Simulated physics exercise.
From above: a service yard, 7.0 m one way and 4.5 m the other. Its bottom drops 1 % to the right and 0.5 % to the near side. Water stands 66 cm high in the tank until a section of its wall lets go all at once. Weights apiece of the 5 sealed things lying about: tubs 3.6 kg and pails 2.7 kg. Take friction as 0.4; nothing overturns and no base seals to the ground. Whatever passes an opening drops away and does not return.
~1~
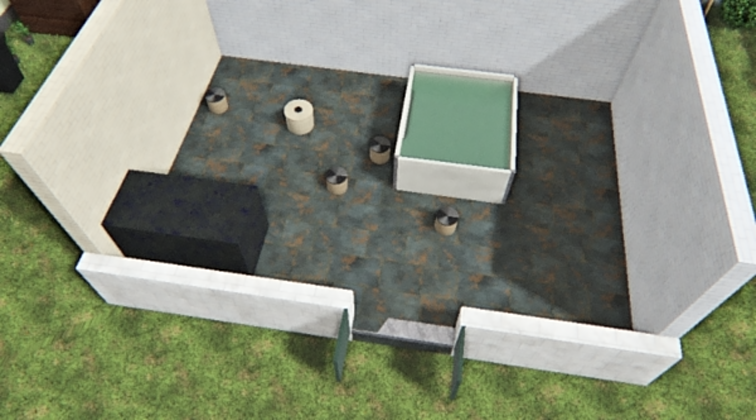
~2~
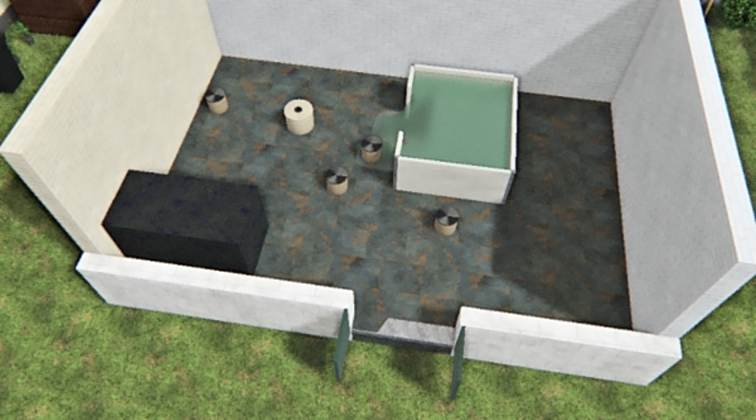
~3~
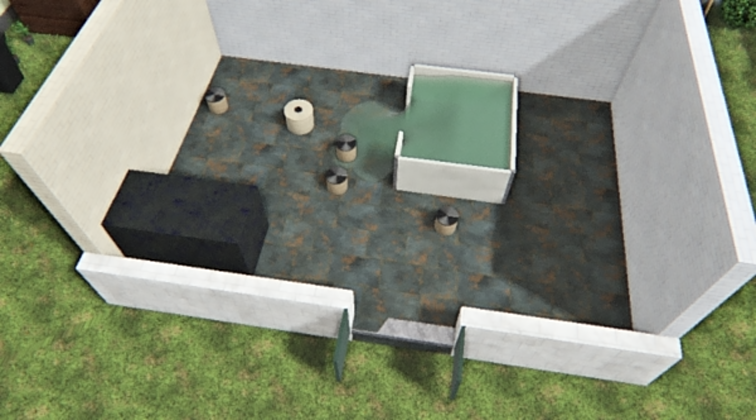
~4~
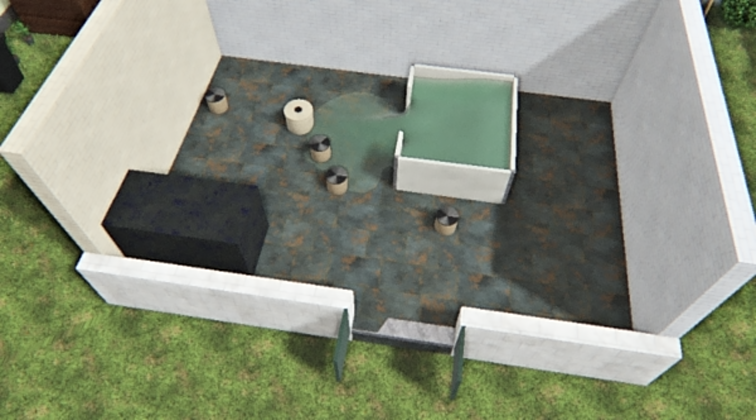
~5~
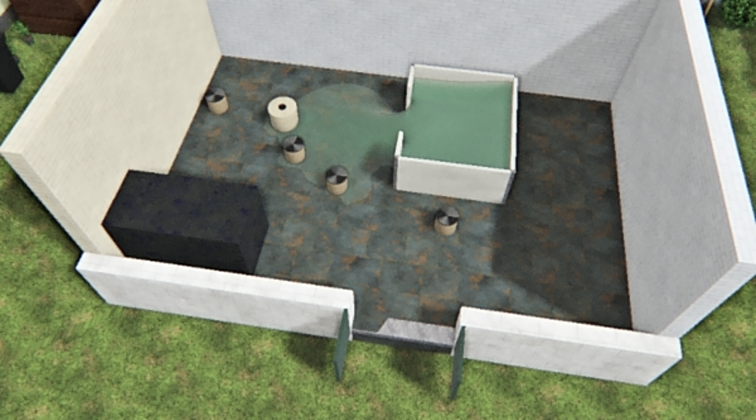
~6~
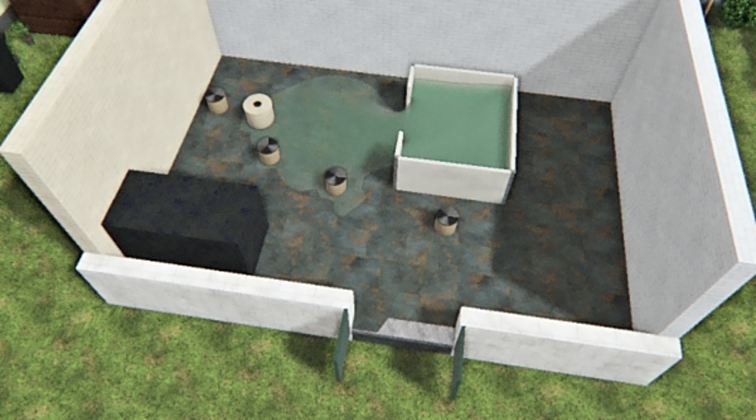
Green water spreads left from a white-walled tank, carrying a pail, then a tub.
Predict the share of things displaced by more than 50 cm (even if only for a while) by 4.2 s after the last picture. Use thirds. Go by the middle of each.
That comes to at least two thirds.
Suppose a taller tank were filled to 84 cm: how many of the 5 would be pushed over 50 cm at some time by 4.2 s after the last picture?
In that case 4 of them.
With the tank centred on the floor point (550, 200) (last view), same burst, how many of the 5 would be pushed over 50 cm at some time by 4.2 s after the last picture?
In that case 5 of them.
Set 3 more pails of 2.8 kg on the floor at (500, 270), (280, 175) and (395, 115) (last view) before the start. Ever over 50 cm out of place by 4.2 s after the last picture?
In turn: Under, more, more.
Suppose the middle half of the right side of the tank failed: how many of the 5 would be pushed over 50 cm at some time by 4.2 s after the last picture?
Then 0.
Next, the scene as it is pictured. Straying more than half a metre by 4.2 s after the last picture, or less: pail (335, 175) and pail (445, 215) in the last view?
In turn: Over, less.
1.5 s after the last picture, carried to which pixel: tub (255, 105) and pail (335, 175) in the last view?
Near (185, 124) and (316, 228).
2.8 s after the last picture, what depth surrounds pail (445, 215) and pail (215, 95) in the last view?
Roughly 0 and 18 cm.
Then, 0.4 s after the last picture 2 of 5 are over 50 cm from their spots; 0 afloat.
Then, 1.5 s after the last picture 3 of 5 are over 50 cm from their spots; 3 afloat.
Then, 2.8 s after the last picture 3 of 5 are over 50 cm from their spots; 3 afloat.
Then, 4.2 s after the last picture 4 of 5 are over 50 cm from their spots, and 4 have been at some point; 3 afloat.
